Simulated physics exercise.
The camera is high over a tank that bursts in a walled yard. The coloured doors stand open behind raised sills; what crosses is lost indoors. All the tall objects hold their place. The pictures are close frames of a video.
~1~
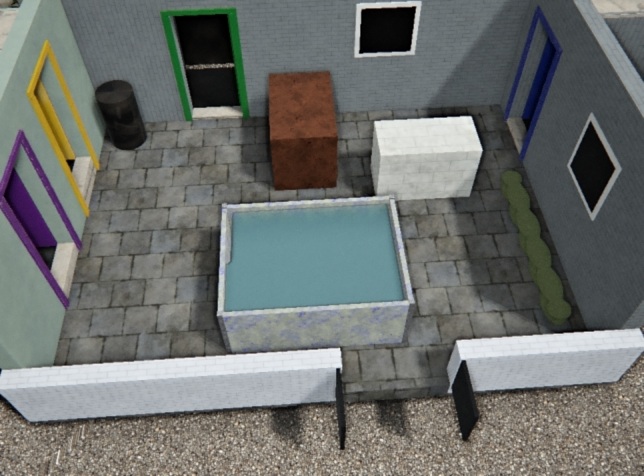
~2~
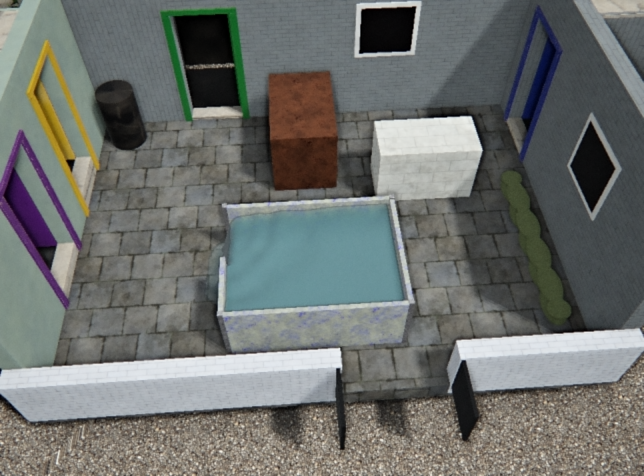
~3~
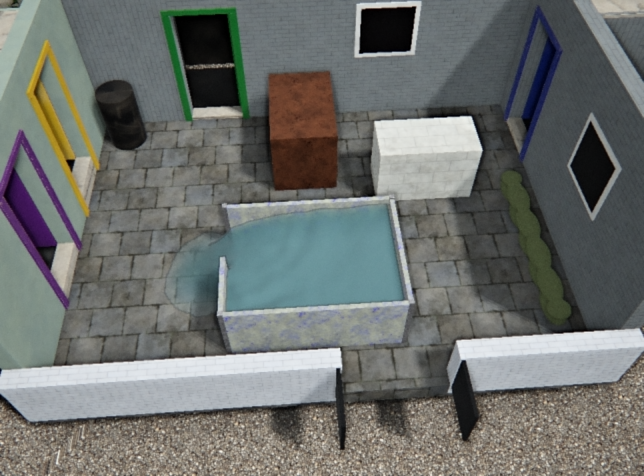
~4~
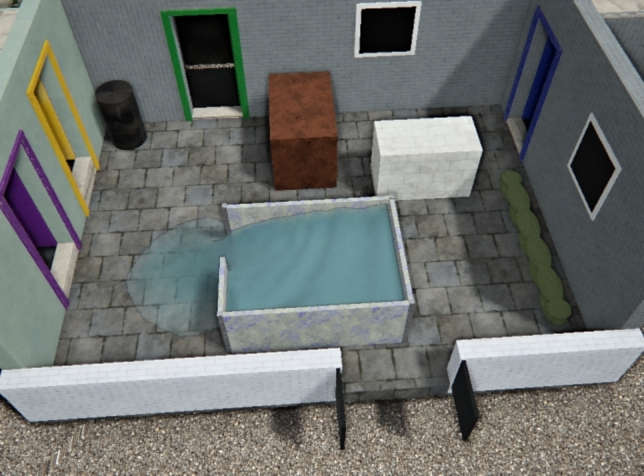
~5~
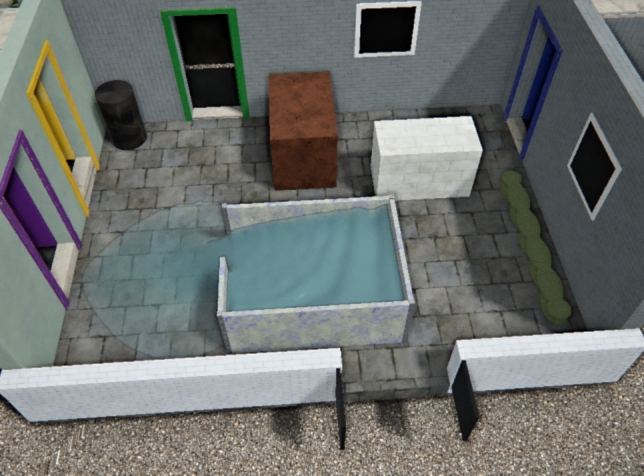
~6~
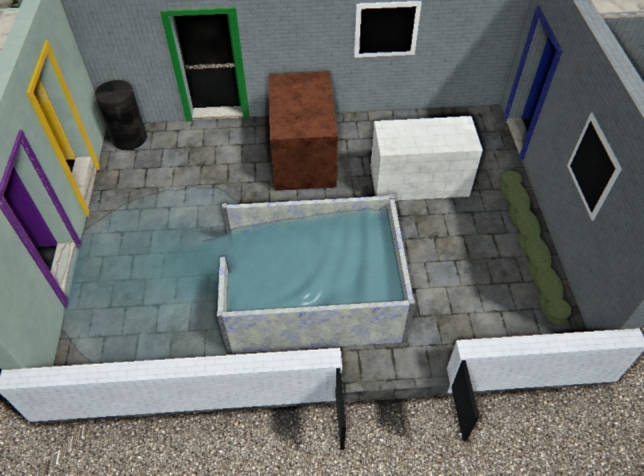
A pale-walled tank of blue-green water stands in a grey paved yard seen from high above, and its left side opens, letting water pour out over the paving. Around it are purple and yellow doorways at left, a dark barrel, a green doorway, rust-brown and white blocks behind, and a blue doorway and bushes at right. The thin sheet spreads leftward in a widening curve to the left wall, while the camera stays still.
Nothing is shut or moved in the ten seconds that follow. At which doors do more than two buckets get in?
One by one: The green door floods; the purple door floods; the yellow door holds within the limit; the blue door holds within the limit.
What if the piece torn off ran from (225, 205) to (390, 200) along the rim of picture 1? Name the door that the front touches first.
The green one.
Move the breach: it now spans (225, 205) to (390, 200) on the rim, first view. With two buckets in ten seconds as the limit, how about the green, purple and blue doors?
In short: Green door passes that mark, purple door takes less, blue door passes that mark.
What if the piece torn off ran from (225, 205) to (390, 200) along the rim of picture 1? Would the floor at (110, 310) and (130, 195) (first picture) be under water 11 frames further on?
In that order: Clear, wet.
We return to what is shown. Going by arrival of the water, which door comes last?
The one in blue.
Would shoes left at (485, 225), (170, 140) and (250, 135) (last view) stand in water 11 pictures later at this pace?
As listed: Dry, flooded, dry.
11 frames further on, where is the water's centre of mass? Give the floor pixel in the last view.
Around (228, 272).
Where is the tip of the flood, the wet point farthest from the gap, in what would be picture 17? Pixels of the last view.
At about (108, 126).
A moment on, water covers 30 % of the floor; the green door not reached, the purple door over two buckets in, the yellow door wet at the sill, nothing in, the blue door not reached.
Next, water covers 30 % of the floor; the green door not reached, the purple door far over two buckets in, the yellow door wet at the sill, nothing in, the blue door not reached.
Then, water covers 45 % of the floor; the green door under two buckets in, the purple door far over two buckets in, the yellow door wet at the sill, nothing in, the blue door not reached.
Later, water covers 75 % of the floor; the green door over two buckets in, the purple door far over two buckets in, the yellow door wet at the sill, nothing in, the blue door wet at the sill, nothing in.
In the end, water covers 90 % of the floor; the green door far over two buckets in, the purple door far over two buckets in, the yellow door wet at the sill, nothing in, the blue door wet at the sill, nothing in.
